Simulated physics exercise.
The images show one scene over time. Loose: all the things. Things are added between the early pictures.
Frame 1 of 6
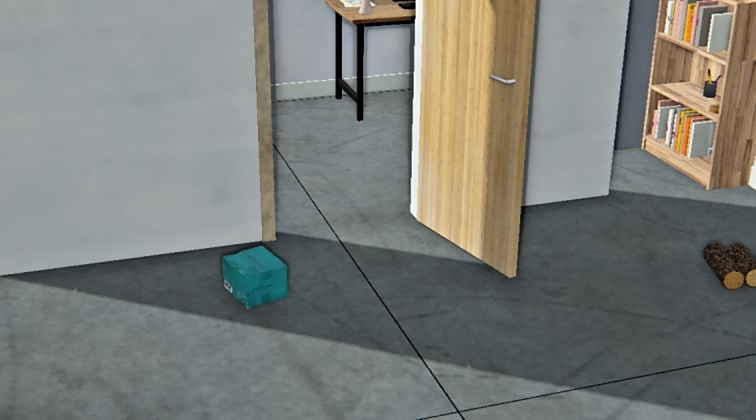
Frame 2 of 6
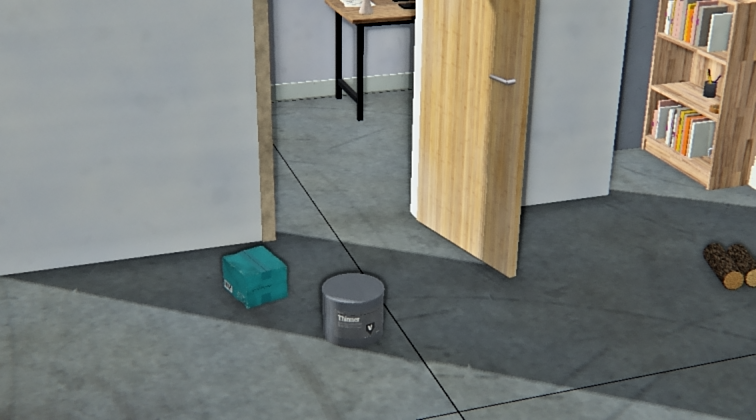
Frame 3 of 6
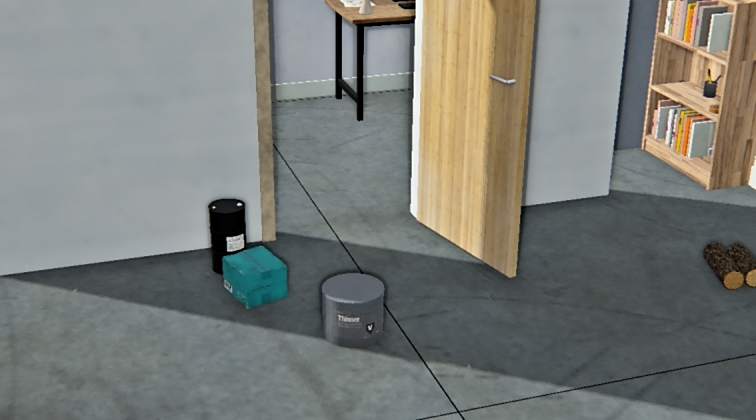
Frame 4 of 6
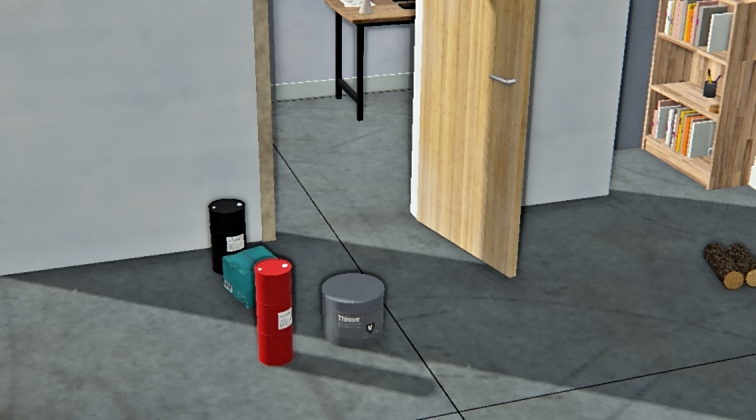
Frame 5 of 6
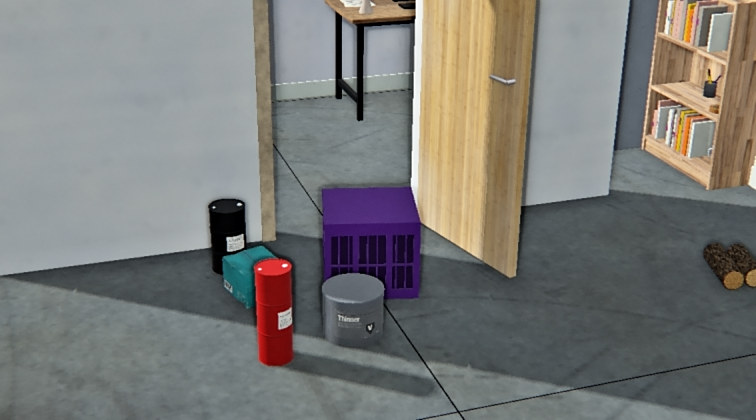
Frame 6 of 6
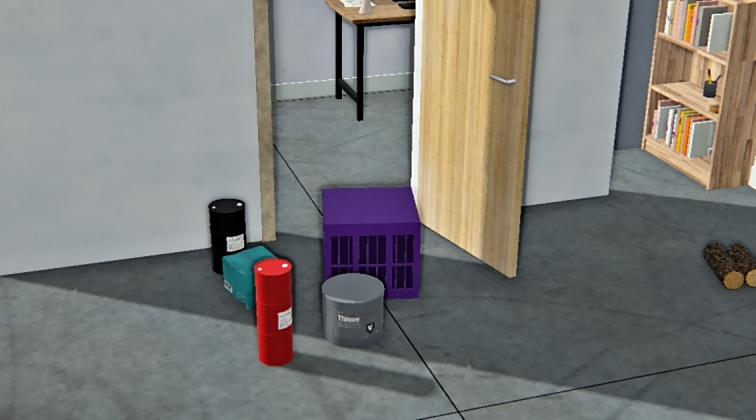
Nothing moved by itself near the wide-open wooden door, but a grey pail, a black canister, a red canister and a purple chest appeared one after another around a turquoise parcel on the floor.
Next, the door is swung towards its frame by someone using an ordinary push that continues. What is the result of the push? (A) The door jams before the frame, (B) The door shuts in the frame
(A) The door jams before the frame.
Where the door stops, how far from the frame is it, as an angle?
I'd say it stays open by roughly 70 degrees.
Then, 0.60 s past the last view, door 92° open.
Then, 0.90 s past the last view, door 80° open.
Finally, door 70° open; all 5 still in place. Final places as the last picture's camera would see them, purple chest near (369, 242).
